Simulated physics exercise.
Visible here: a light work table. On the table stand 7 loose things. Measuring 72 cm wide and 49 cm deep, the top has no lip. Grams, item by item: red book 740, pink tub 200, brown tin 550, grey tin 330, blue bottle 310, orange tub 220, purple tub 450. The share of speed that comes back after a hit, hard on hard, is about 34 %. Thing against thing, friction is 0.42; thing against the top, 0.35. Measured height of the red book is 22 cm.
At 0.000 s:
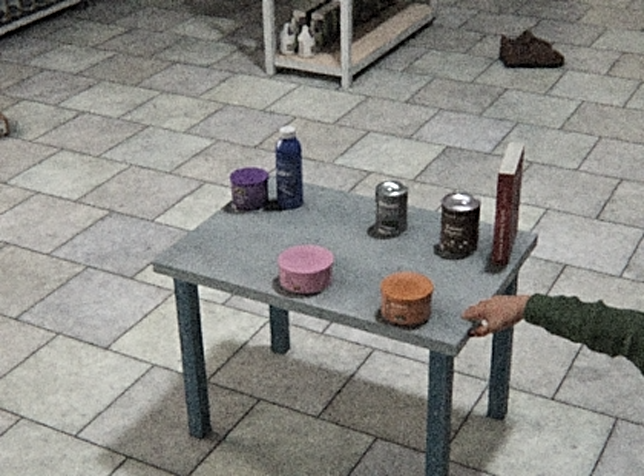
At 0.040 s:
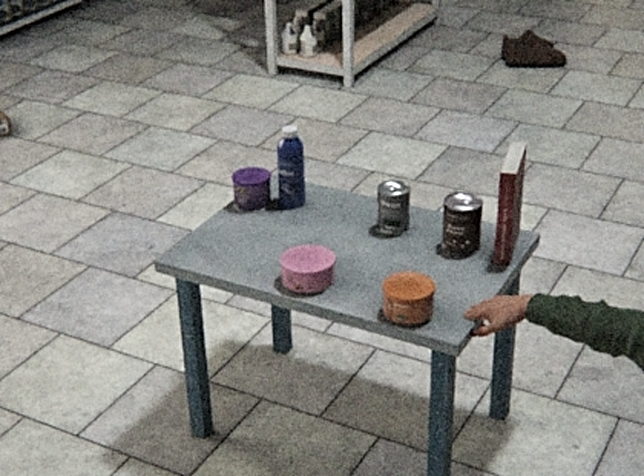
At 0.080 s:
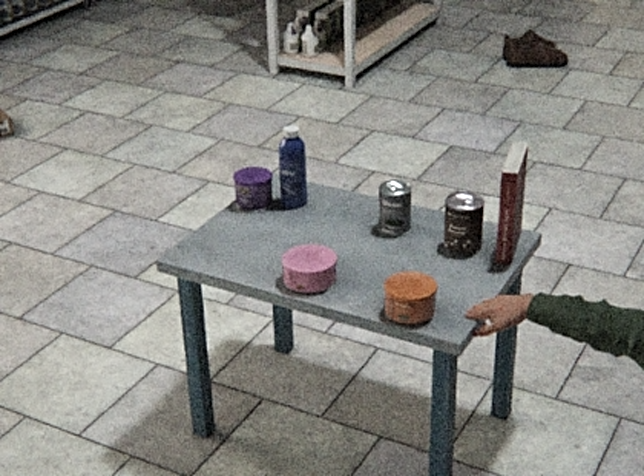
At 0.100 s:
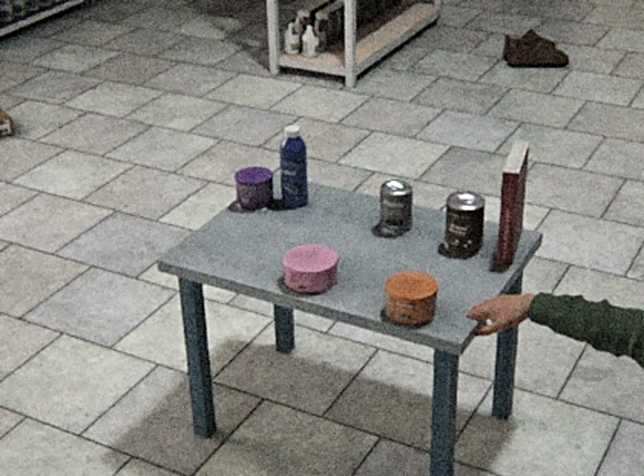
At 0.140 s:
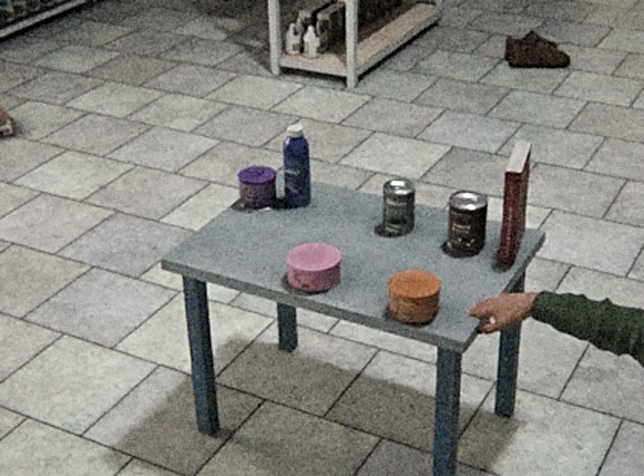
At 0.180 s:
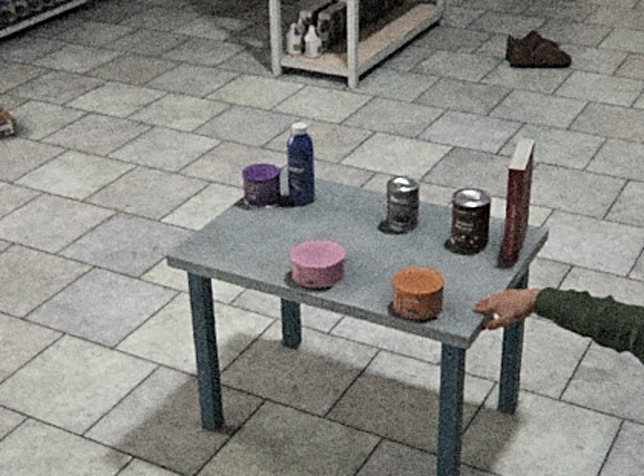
To begin with, a hand in a dark green sleeve grips the near right corner of a light table holding tubs, tins, a blue bottle and an upright red book, and barely anything moves. Then the table slides very slightly to the right, the objects riding along with it, still upright.
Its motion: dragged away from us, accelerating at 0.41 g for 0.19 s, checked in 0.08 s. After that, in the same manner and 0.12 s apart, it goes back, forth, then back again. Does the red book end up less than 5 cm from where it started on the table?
It never strays far.
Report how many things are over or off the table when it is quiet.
Altogether, 1.
After 0.38 s, table along by 10 cm; red book moved 2 cm near (533, 181); blue bottle moved 2 cm; grey tin moved 2 cm.
After 0.78 s, blue bottle on its side.
After 1.08 s, table along by 10 cm; blue bottle on its side.
After 1.48 s, red book moved 2 cm near (519, 200); blue bottle on its side; purple tub moved 3 cm.
In the end (2.2 s), toppled on the table, blue bottle; the other 6 under 5 cm from the start. At the end, from the last picture's camera, red book near (514, 205).
